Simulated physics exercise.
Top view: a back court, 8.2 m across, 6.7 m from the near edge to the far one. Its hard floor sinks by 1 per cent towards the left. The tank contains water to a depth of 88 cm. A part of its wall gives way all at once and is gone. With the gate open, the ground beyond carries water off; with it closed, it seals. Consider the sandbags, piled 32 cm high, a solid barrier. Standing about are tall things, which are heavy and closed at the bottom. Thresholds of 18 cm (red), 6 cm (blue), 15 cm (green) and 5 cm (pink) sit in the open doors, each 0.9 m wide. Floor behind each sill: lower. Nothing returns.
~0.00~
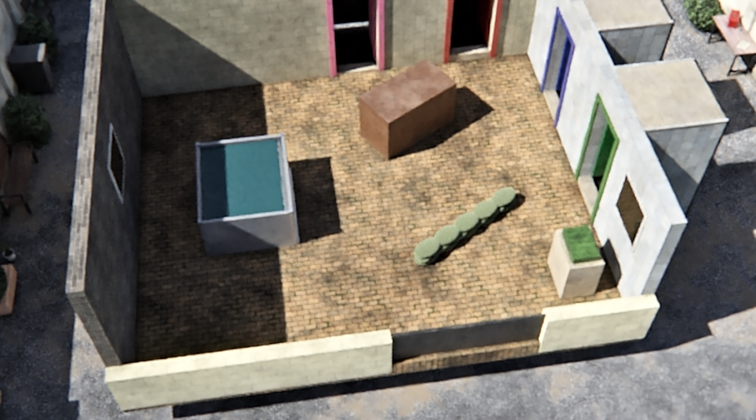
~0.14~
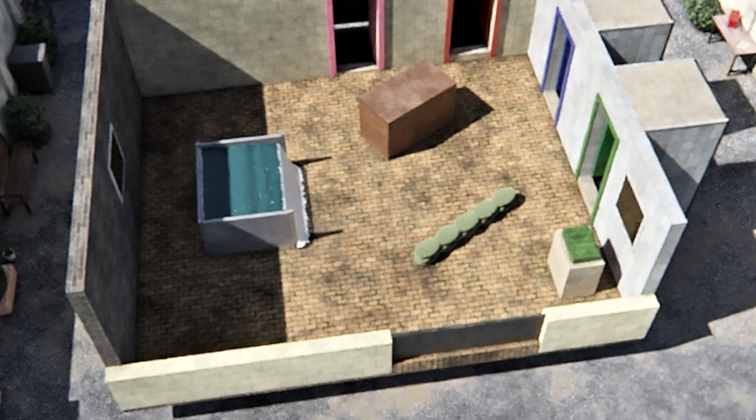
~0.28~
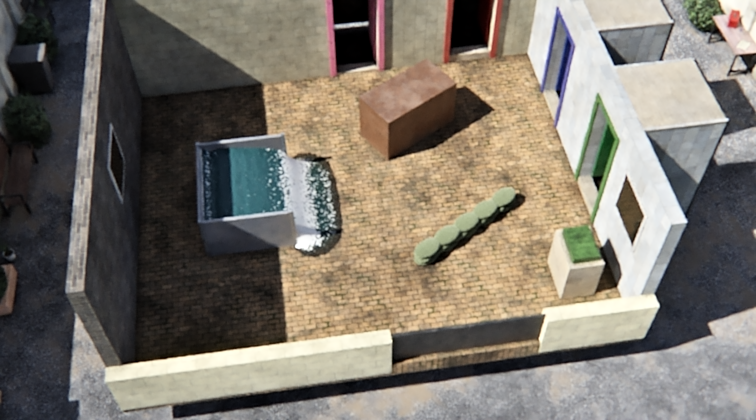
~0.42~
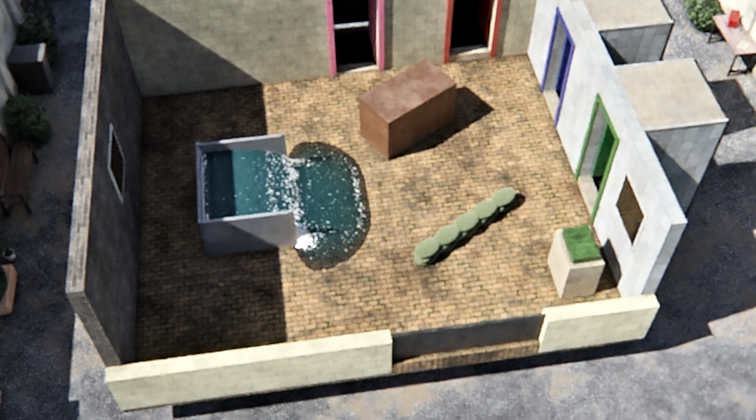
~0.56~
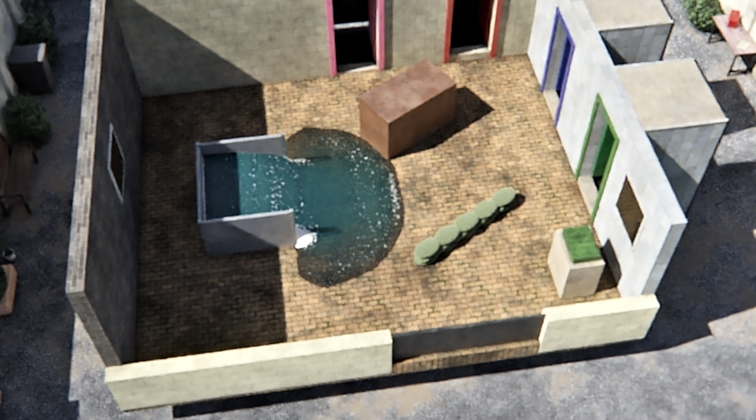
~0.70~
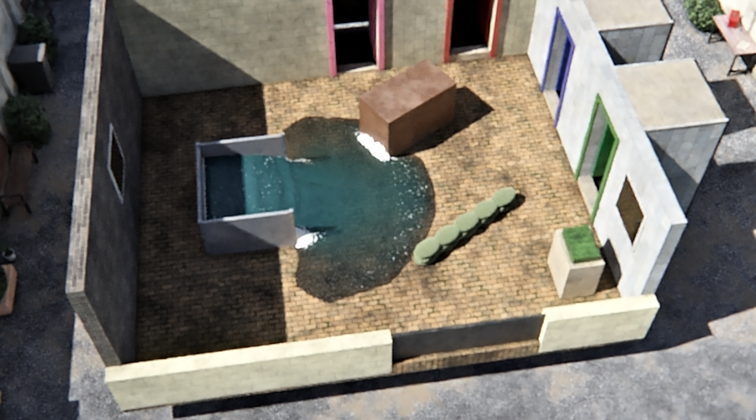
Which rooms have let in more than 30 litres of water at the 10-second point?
The room behind the red door is at or below 30 litres; the room behind the blue door is above 30 litres; the room behind the green door is at or below 30 litres; the room behind the pink door is above 30 litres.
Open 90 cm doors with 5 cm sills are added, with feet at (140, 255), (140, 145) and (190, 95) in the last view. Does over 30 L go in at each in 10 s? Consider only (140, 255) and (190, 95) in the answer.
Door 1: Lower; door 2: Lower.
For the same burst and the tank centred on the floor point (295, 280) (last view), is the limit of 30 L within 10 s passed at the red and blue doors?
Red: Within limit; blue: Too much.
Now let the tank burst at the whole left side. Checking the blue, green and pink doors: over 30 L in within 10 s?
Blue: Within the limit; green: Within the limit; pink: Within the limit.
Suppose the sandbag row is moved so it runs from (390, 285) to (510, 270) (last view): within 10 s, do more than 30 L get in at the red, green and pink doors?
Against the limit, the red door stays within it, the green door goes beyond it and the pink door goes beyond it.
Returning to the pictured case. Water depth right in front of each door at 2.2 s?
Depths in centimetres - red: 0, blue: 13, green: 13, pink: 9.
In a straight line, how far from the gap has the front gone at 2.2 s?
Distance: Approx. 5.8 m.
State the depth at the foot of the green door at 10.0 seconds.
Some 4.5 centimetres of depth.
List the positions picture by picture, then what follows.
In the first picture, still water, 88 cm deep, in the tank at (244, 180).
In the second picture, the front is at (300, 247), 1.0 m from the gap at (288, 193); 0.5 m2 of floor is under water; 88 cm left at the back of the tank.
In the third picture, the front is at (311, 158), 1.2 m from the gap at (289, 196); 1.6 m2 of floor is under water; 79 cm left at the back of the tank.
In the fourth picture, the front is at (335, 150), 1.6 m from the gap at (289, 197); 3.3 m2 of floor is under water; 75 cm left at the back of the tank.
In the fifth picture, water pours out at (289, 198) and has run 2.1 m, to (391, 169); typically 9 cm deep outside, 71 cm at the tank's back.
In the sixth picture, water pours out at (289, 199) and has run 2.6 m, to (431, 204); typically 8 cm deep outside, 62 cm at the tank's back.
After 1.4 s water covers 30 % of the floor and is deepest (39 cm) near (373, 155); red door not reached, blue door not reached, green door not reached, pink door not reached.
After 2.2 s water covers 40 % of the floor and is deepest (37 cm) near (557, 146); red door not reached, blue door 13 cm at the sill, 2 L in, green door 13 cm at the sill, 0 L in, pink door 9 cm at the sill, 17 L in.
After 3.5 s water covers 55 % of the floor and is deepest (30 cm) near (524, 60); red door 13 cm at the sill, 0 L in, blue door 14 cm at the sill, 46 L in, green door 10 cm at the sill, 5 L in, pink door 9 cm at the sill, 55 L in.
After 6.0 s water covers 75 % of the floor and is deepest (13 cm) near (525, 109); red door 12 cm at the sill, 1 L in, blue door 9 cm at the sill, 79 L in, green door 4 cm at the sill, 5 L in, pink door 9 cm at the sill, 74 L in.
After 10.0 s water covers 95 % of the floor and is deepest (12 cm) near (138, 277); red door 5 cm at the sill, 1 L in, blue door 3 cm at the sill, 90 L in, green door 4 cm at the sill, 5 L in, pink door 3 cm at the sill, 82 L in.
